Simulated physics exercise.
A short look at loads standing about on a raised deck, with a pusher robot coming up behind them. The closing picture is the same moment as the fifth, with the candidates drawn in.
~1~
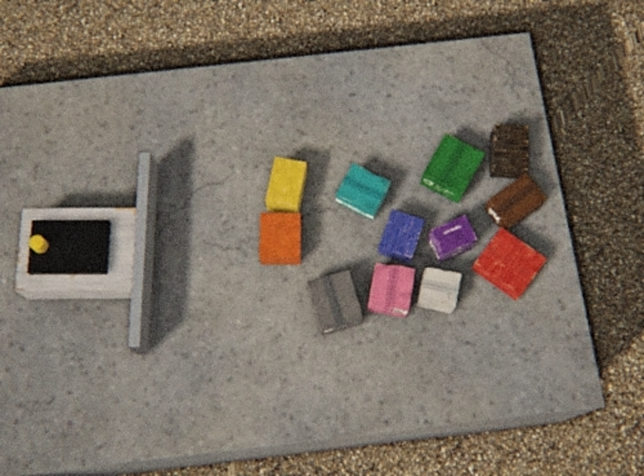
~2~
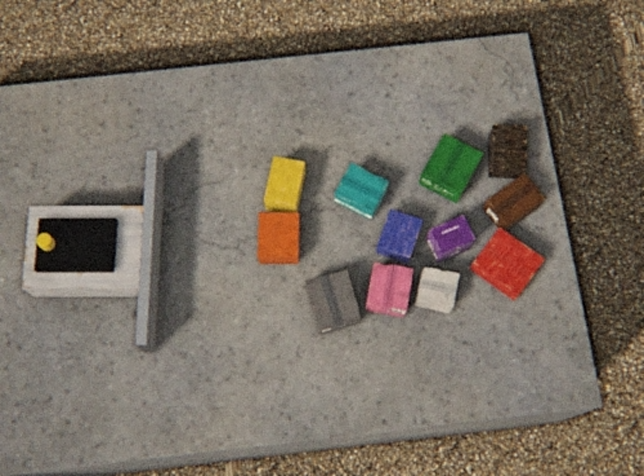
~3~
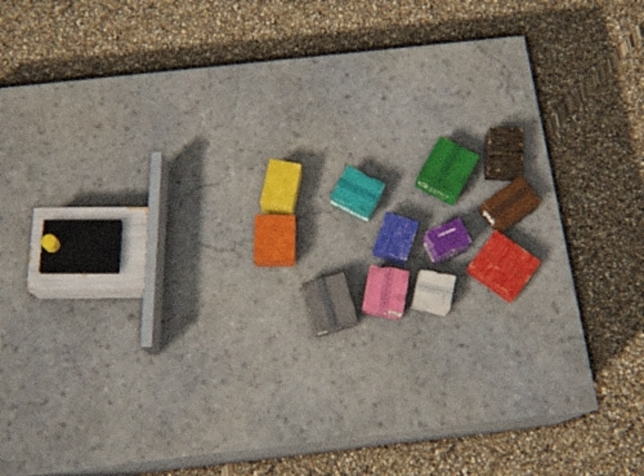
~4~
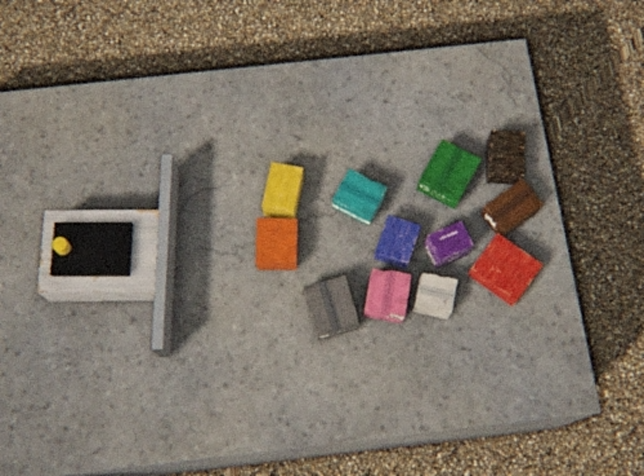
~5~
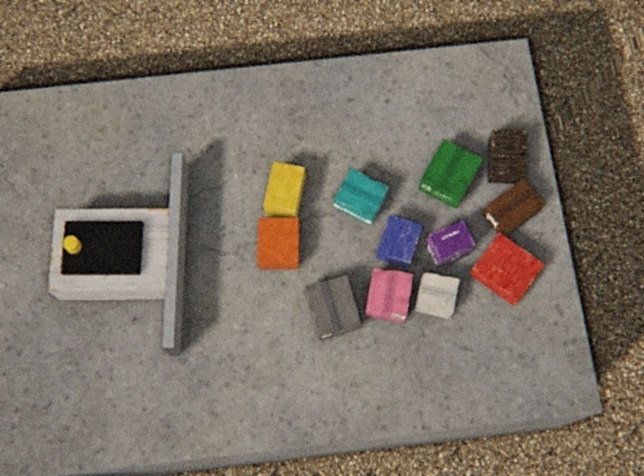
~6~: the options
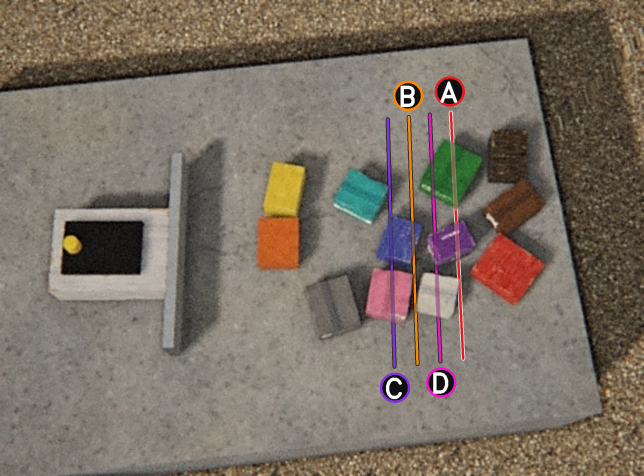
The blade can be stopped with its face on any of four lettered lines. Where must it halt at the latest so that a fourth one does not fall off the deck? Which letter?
A.
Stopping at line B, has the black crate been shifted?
By then, yes.
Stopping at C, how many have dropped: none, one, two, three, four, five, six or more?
The count is none.
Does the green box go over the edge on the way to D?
By then, no.
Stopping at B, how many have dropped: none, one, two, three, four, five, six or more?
By then, none.
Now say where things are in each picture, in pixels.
The first picture shows robot (75, 247); purple box (452, 239); black crate (509, 152).
The second picture shows robot (83, 245); green box (451, 168).
The third picture shows robot (87, 246); grey parcel (329, 305).
The fourth picture shows robot (98, 249); blue crate (397, 242).
The fifth picture shows robot (108, 248); yellow crate (285, 192); pink parcel (389, 295); orange crate (278, 244).
On the marked copy, A at (457, 231); B at (413, 235); C at (391, 238); D at (435, 233).
With A. Early on, robot (213, 236); yellow crate (300, 189); orange crate (303, 242).
Further on, robot (315, 225); black crate (514, 157); brown parcel (516, 206).
At the end, robot (394, 217); brown parcel over the edge; black crate over the edge; three fallen.
As for the rest, B is within the limit but short; C is within the limit but short; D is within the limit but short.
